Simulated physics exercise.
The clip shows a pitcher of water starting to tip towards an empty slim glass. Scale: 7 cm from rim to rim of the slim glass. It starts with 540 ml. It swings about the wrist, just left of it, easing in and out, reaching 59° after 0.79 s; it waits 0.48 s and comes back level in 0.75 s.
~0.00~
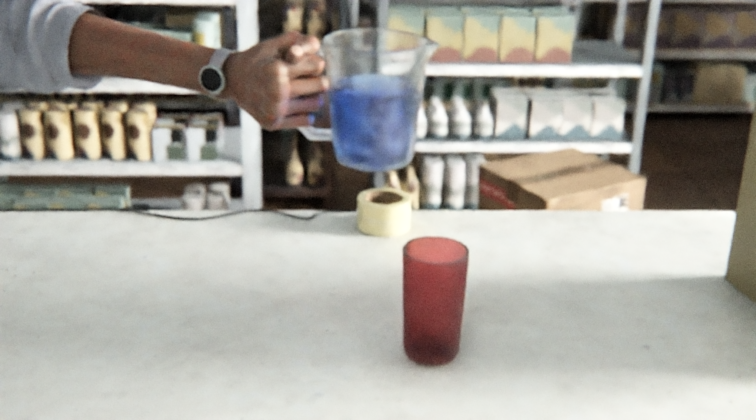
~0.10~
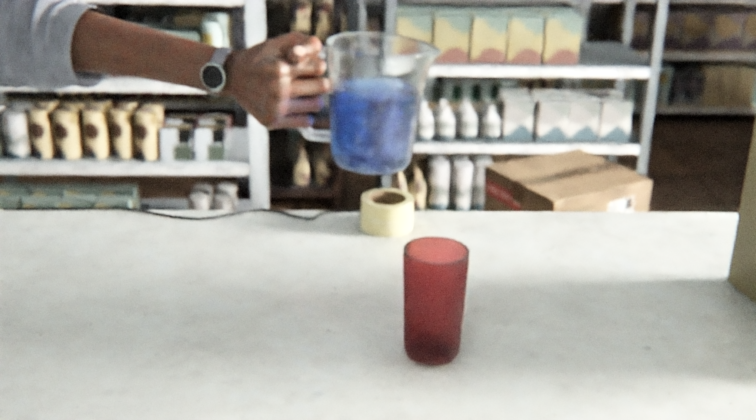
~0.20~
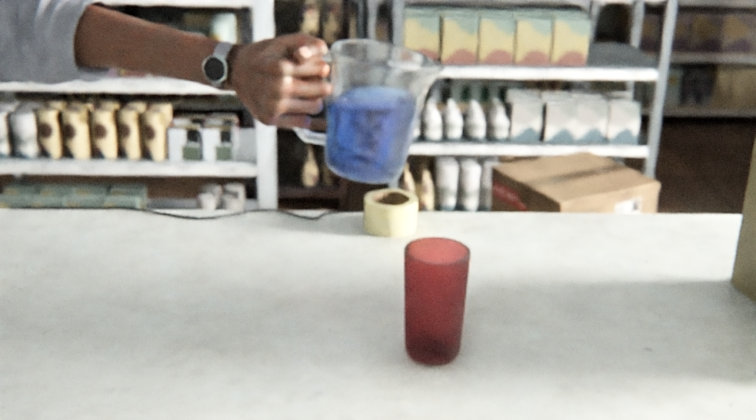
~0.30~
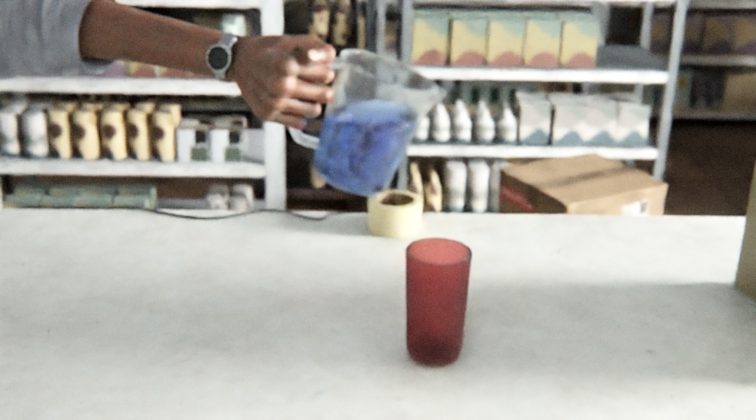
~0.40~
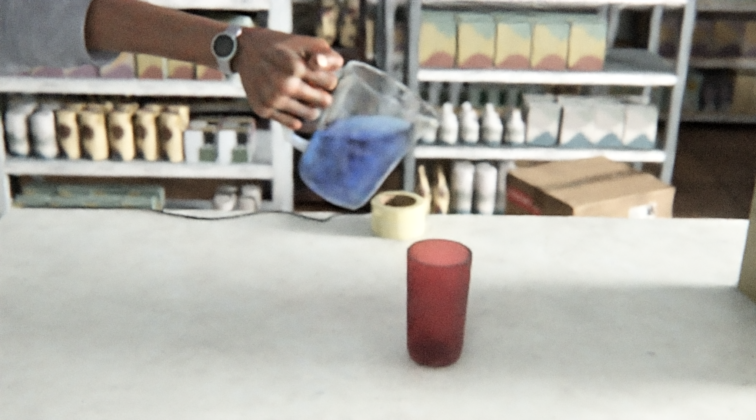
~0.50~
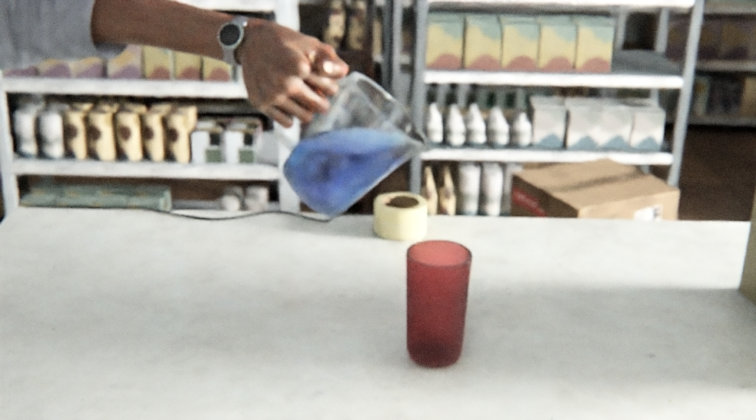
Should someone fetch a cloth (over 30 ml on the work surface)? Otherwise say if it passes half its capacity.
Outcome: Less than half of what it can hold, clean.
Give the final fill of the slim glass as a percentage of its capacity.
Near 35 in a hundred.
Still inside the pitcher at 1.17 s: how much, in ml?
Close to 400 ml.
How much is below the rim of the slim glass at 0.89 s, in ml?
About 35 ml.
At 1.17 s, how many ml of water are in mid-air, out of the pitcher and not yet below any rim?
About 30 ml.
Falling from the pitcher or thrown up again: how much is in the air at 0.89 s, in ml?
Close to 30 ml.
After 0.89 s the tilt is 59° and the slim glass has 35 ml, the pitcher 475 ml, and 0 ml is on the work surface.
After 1.17 s the tilt is 59° and the slim glass has 110 ml, the pitcher 400 ml, and 0 ml is on the work surface.
After 1.47 s the tilt is 49° and the slim glass has 160 ml, the pitcher 370 ml, and 0 ml is on the work surface.
After 1.79 s the tilt is 12° and the slim glass has 165 ml, the pitcher 370 ml, and 0 ml is on the work surface.
In the end the slim glass has 165 ml, the pitcher 370 ml, and 0 ml is on the work surface.
